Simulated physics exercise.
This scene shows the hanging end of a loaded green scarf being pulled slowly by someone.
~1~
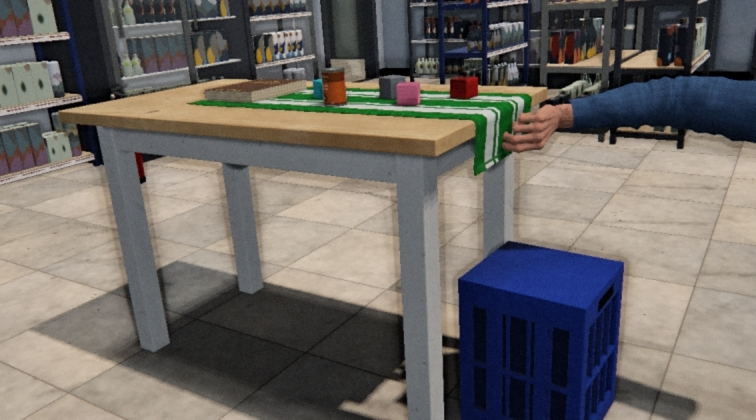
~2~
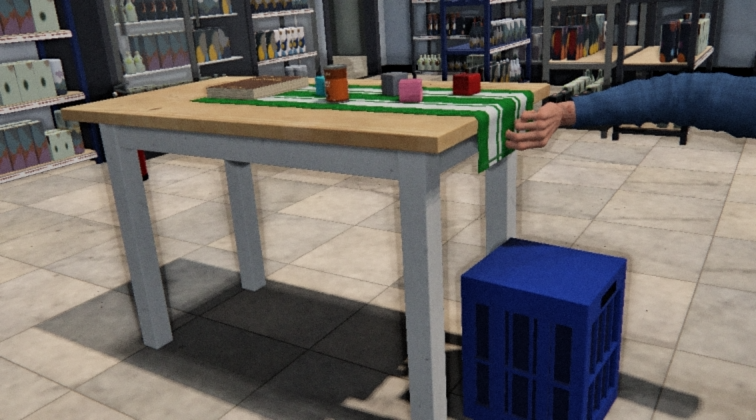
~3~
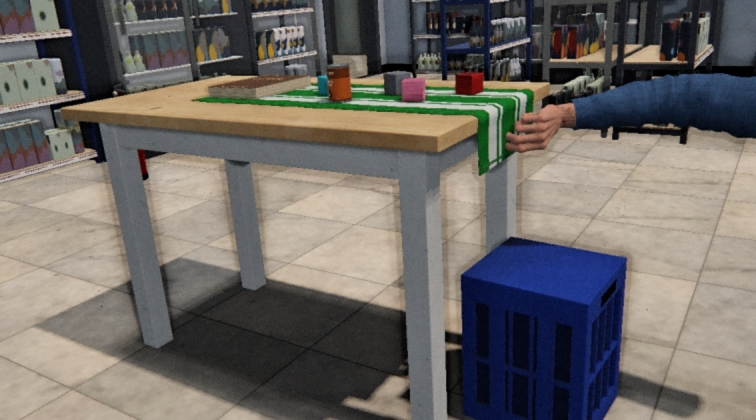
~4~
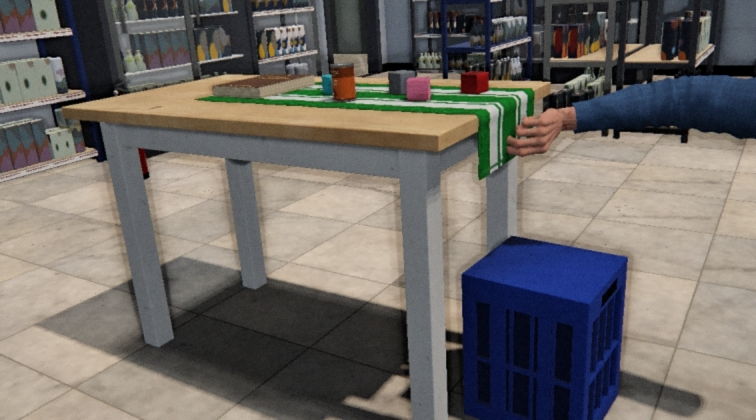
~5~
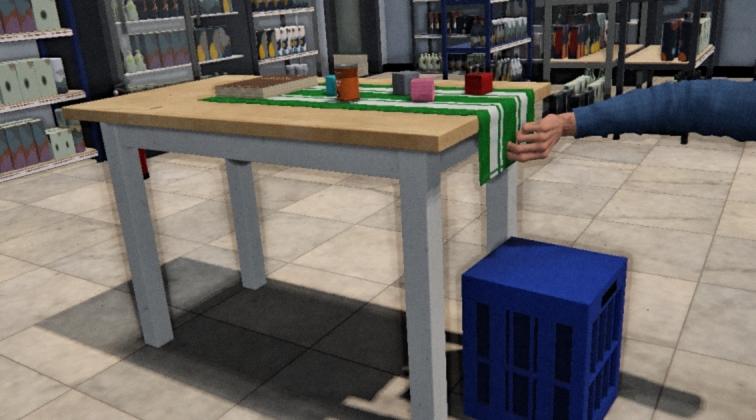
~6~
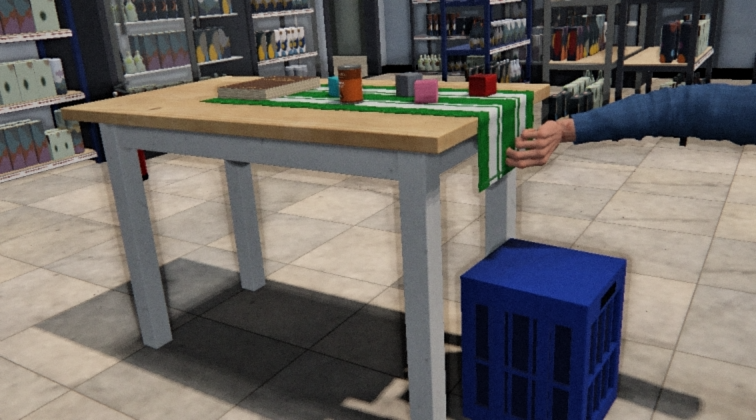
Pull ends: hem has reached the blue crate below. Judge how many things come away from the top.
By the end, two will have gone over.
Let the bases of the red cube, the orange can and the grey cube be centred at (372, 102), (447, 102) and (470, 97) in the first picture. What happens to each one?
In the end the red cube is still up there, the orange can is no longer up there and the grey cube is no longer up there.
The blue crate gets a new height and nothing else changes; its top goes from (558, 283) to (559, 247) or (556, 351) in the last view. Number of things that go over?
1 and 4.
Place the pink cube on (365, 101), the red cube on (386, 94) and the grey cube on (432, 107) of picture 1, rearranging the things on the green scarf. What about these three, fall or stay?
Pink cube: Safe. Red cube: Safe. Grey cube: Lost.
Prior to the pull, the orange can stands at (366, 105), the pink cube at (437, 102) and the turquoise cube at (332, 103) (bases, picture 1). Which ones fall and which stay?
Orange can safe, pink cube lost, turquoise cube safe.
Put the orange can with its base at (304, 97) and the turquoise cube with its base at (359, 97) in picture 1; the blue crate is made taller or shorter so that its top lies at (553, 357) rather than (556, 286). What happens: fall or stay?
Outcome: Orange can keeps its perch; turquoise cube is gone.
Soon after, hem near (509, 198); all still up.
After that, hem near (510, 238); red cube gone.
And then, hem on the crate; red cube and pink cube gone.
In the end, hem on the crate; red cube and pink cube gone. It carries off two.
